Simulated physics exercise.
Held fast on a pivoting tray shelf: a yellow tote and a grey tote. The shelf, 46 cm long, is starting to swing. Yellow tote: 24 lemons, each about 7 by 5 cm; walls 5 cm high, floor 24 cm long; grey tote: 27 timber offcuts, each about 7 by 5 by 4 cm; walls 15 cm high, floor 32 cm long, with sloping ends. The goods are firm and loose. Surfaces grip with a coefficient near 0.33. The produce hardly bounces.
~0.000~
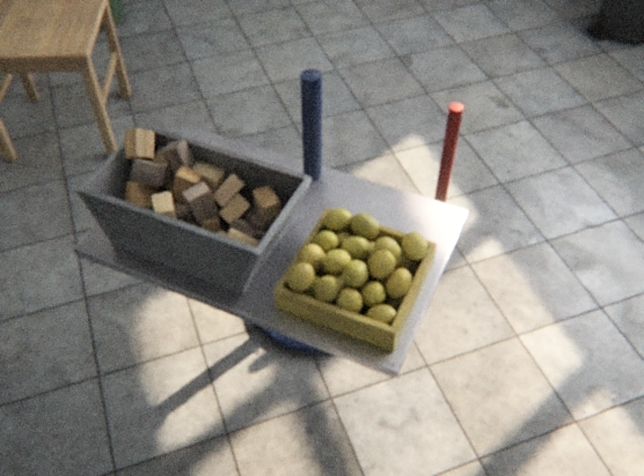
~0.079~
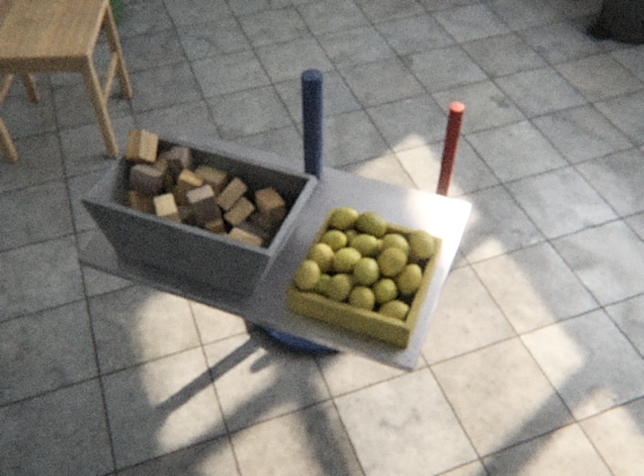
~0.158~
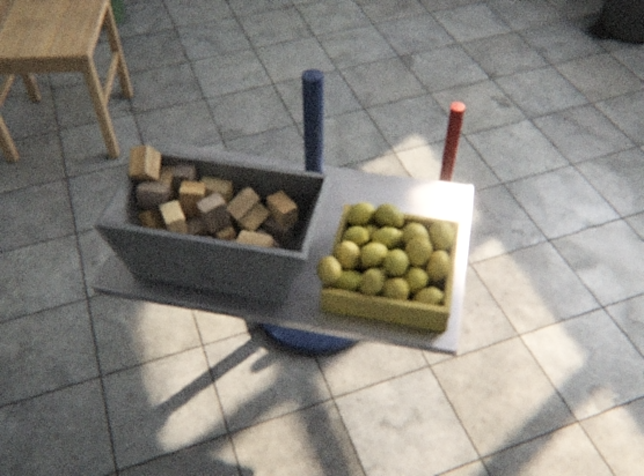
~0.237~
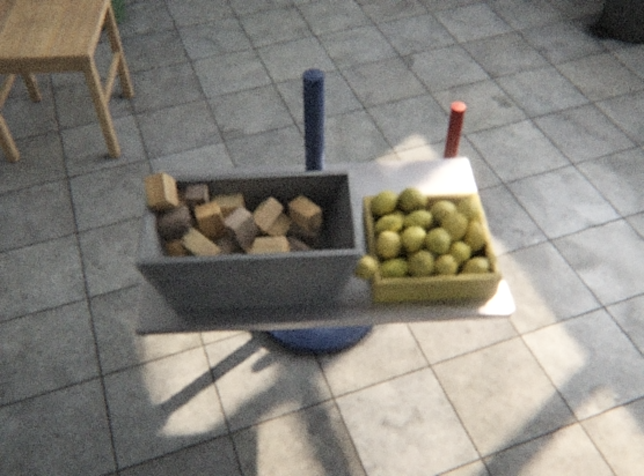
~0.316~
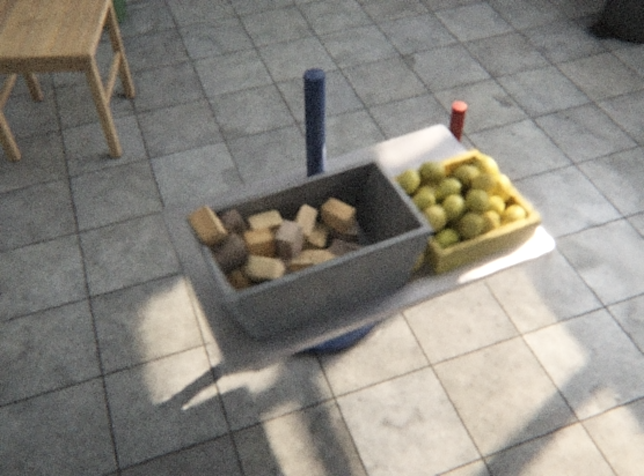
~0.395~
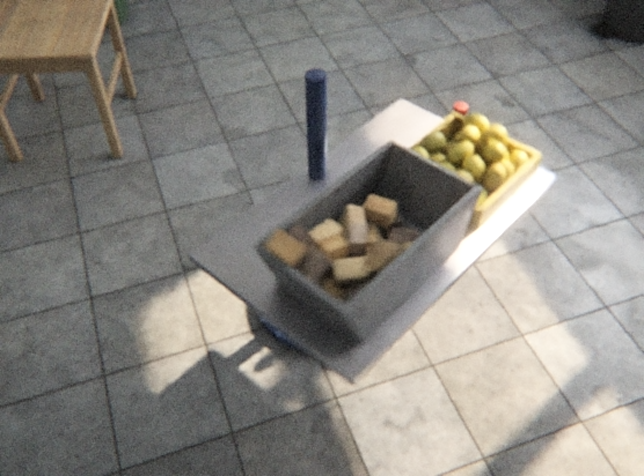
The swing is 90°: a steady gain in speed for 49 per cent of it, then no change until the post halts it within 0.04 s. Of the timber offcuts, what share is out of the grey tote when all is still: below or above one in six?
Out of the grey tote go fewer than one in six of the timber offcuts.
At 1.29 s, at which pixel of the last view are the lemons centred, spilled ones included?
At about (458, 123).
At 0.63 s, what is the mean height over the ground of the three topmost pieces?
Some 66 cm up.
After 0.43 s, the shelf hits the red post.
After 0.51 s, yellow tote 20 in, 4 out and grey tote 27 in, 0 out.
After 0.63 s, yellow tote 17 in, 7 out and grey tote 27 in, 0 out.
After 0.85 s, yellow tote 16 in, 8 out and grey tote 27 in, 0 out.
Outcome (at 1.29 s), yellow tote 16 in, 8 out and grey tote 27 in, 0 out. Asked share, 0 of 27, 0 per cent.
